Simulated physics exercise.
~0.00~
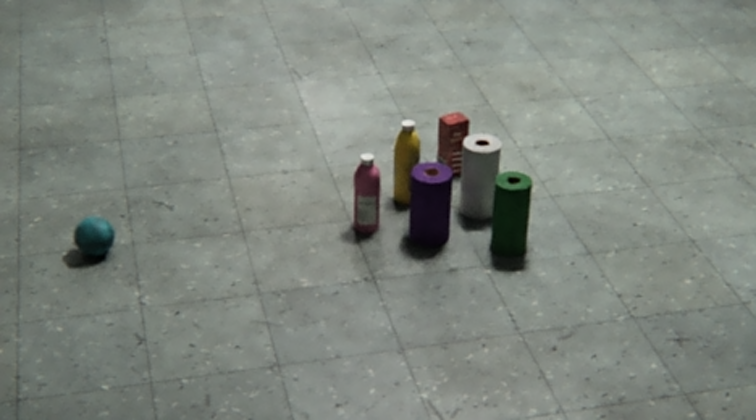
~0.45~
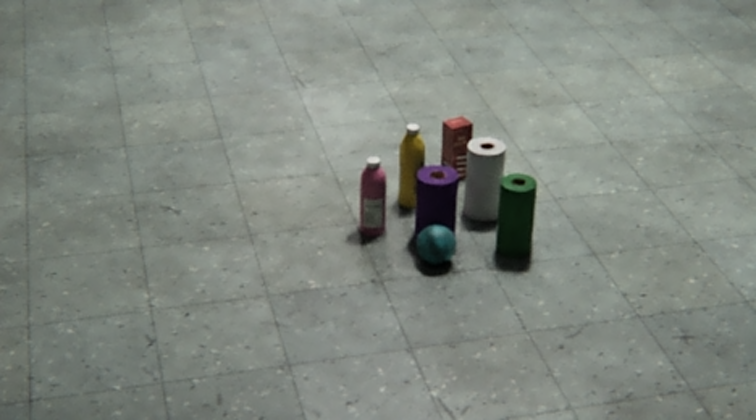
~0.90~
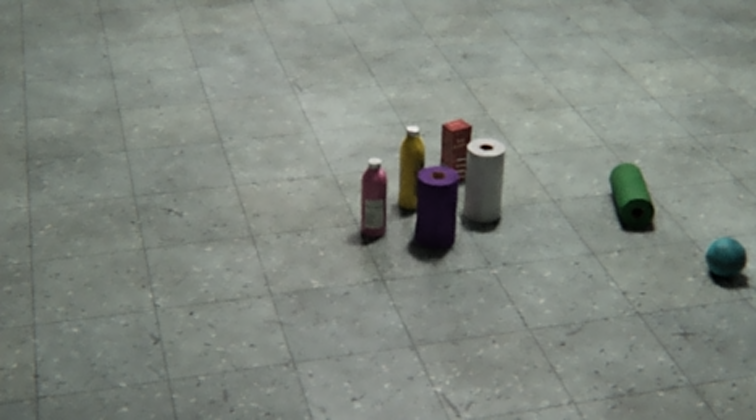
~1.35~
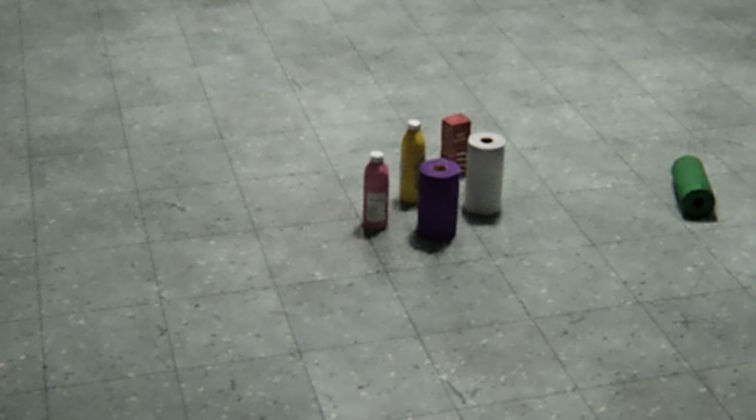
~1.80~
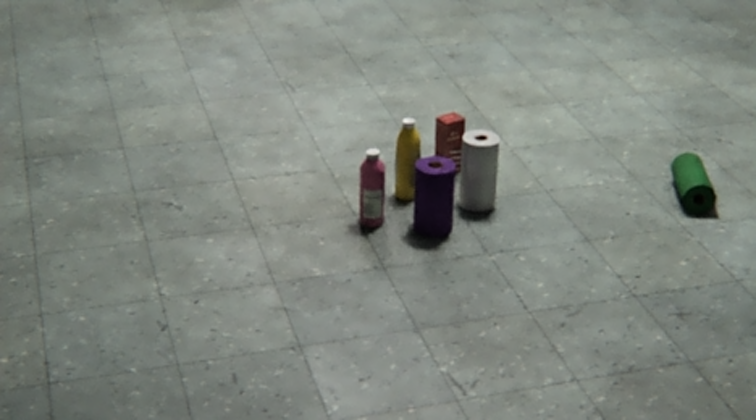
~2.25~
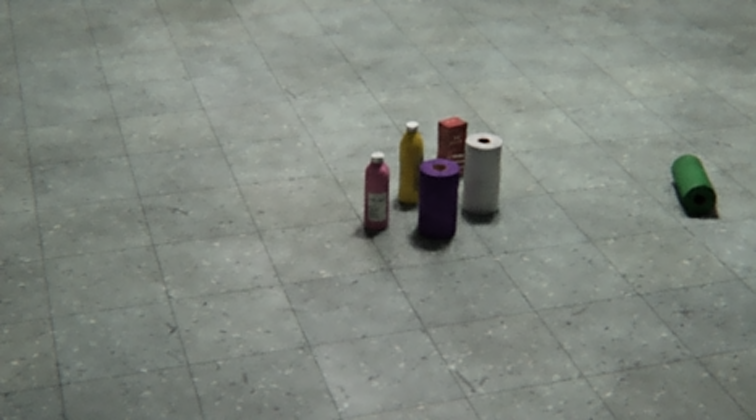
Purple roll and four neighbours staying upright as a turquoise ball rolls right, leaving the green roll toppled off to the right.
